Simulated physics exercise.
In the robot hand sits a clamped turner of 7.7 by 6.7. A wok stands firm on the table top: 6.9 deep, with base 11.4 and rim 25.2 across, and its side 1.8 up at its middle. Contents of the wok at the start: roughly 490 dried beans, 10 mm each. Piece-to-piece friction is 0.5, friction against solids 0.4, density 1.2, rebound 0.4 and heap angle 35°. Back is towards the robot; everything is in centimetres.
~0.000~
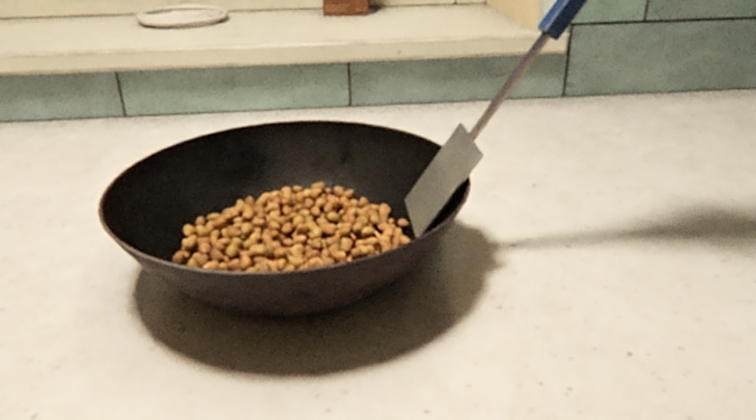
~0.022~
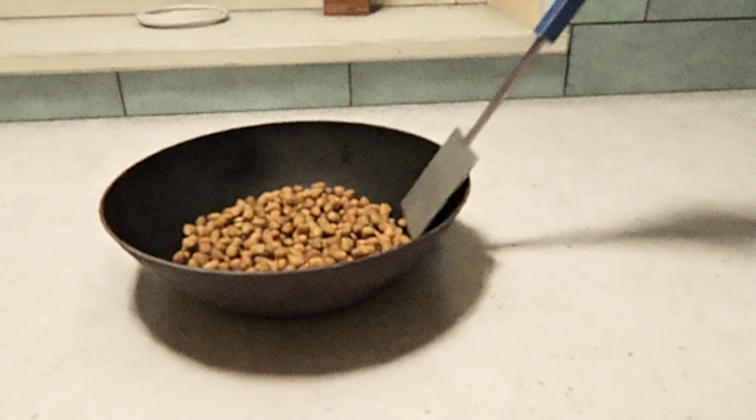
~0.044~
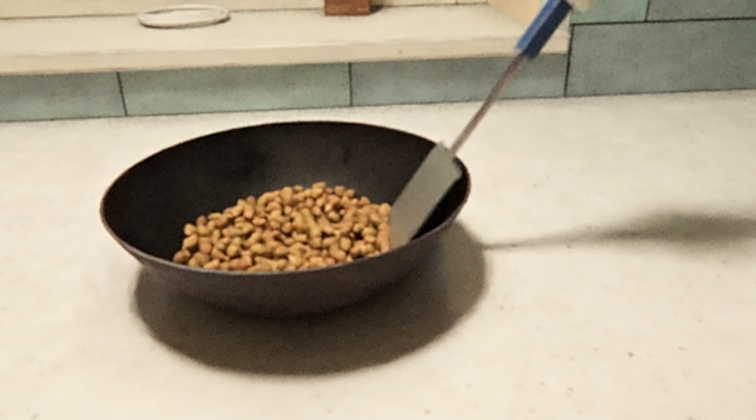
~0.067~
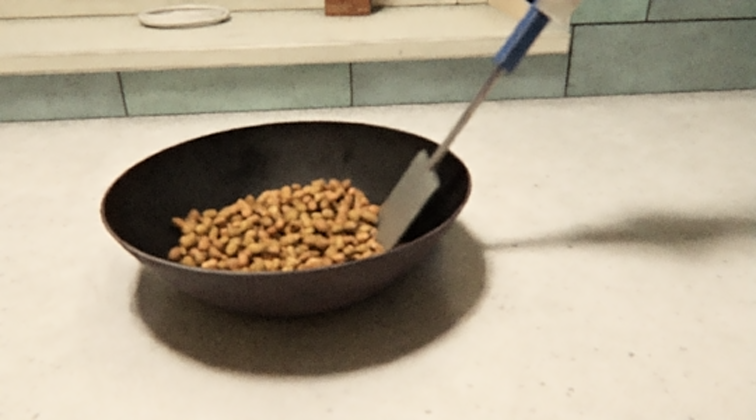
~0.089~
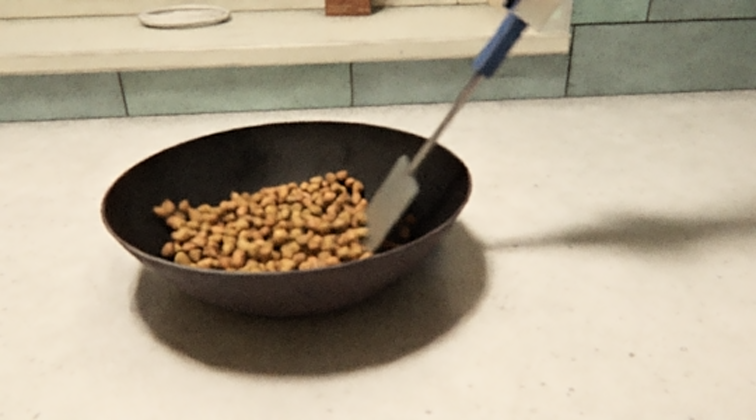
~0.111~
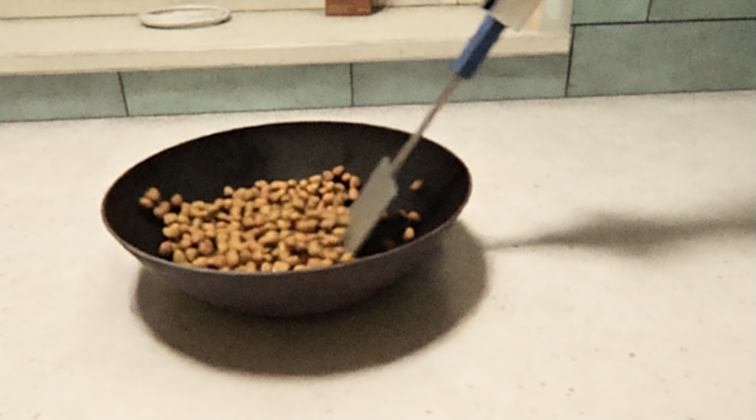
A robot hand holding a blue-handled turner lowered its blade into a dark wok of brown beans, then pushed leftward through the pile, shoving the beans toward the left side and scattering a few.
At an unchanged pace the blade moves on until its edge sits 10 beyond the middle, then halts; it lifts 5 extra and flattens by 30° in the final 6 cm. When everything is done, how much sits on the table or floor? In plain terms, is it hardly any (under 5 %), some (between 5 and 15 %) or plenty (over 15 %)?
Plenty - over 15 %.
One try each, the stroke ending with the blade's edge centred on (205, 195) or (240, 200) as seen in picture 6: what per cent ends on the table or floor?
Close to 0 and close to 0 per cent, respectively.
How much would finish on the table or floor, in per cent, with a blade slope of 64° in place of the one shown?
In that case, around 20 percent would end up on the table or floor.
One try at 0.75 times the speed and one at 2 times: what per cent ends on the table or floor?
Some 15 per cent, then some 35 per cent, on the table or floor.
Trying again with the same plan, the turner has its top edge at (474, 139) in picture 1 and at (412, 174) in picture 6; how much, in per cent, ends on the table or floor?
Close to 15 in a hundred.
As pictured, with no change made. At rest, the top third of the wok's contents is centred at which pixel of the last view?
It is centred around (208, 227).
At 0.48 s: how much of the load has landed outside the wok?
Roughly 10 percent.
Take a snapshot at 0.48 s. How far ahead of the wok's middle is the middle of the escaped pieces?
I'd say some 20 centimetres.
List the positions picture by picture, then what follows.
The first picture shows turner top edge at (471, 137), sloping 56°; upper third of the load around (293, 235), from x 180 to 405, top at y 190; 494 in the wok.
The second picture shows turner top edge at (467, 141), sloping 56°; upper third of the load around (293, 235), from x 180 to 405, top at y 190.
The third picture shows turner top edge at (450, 156), sloping 56°; upper third of the load around (296, 235), from x 180 to 405, top at y 190.
The fourth picture shows turner top edge at (430, 167), sloping 56°; upper third of the load around (288, 232), from x 175 to 405, top at y 185.
The fifth picture shows turner top edge at (411, 172), sloping 56°; upper third of the load around (282, 227), from x 160 to 410, top at y 175.
The sixth picture shows turner top edge at (391, 174), sloping 56°; upper third of the load around (267, 225), from x 145 to 415, top at y 170; 494 in the wok.
By 0.18 s, sloping 56°, highest piece 7 above the table; 494 in the wok.
By 0.25 s, sloping 44°, highest piece 8 above the table; 494 in the wok.
By 0.48 s, sloping 26°, highest piece 16 above the table; 393 in the wok, 40 on the table or floor, 61 on the blade or in flight.
By 1.53 s, sloping 26°, highest piece 8 above the table; 394 in the wok, 100 on the table or floor.
Final count, 394 in the wok, 100 on the table or floor. That is 20 % on the table or floor.
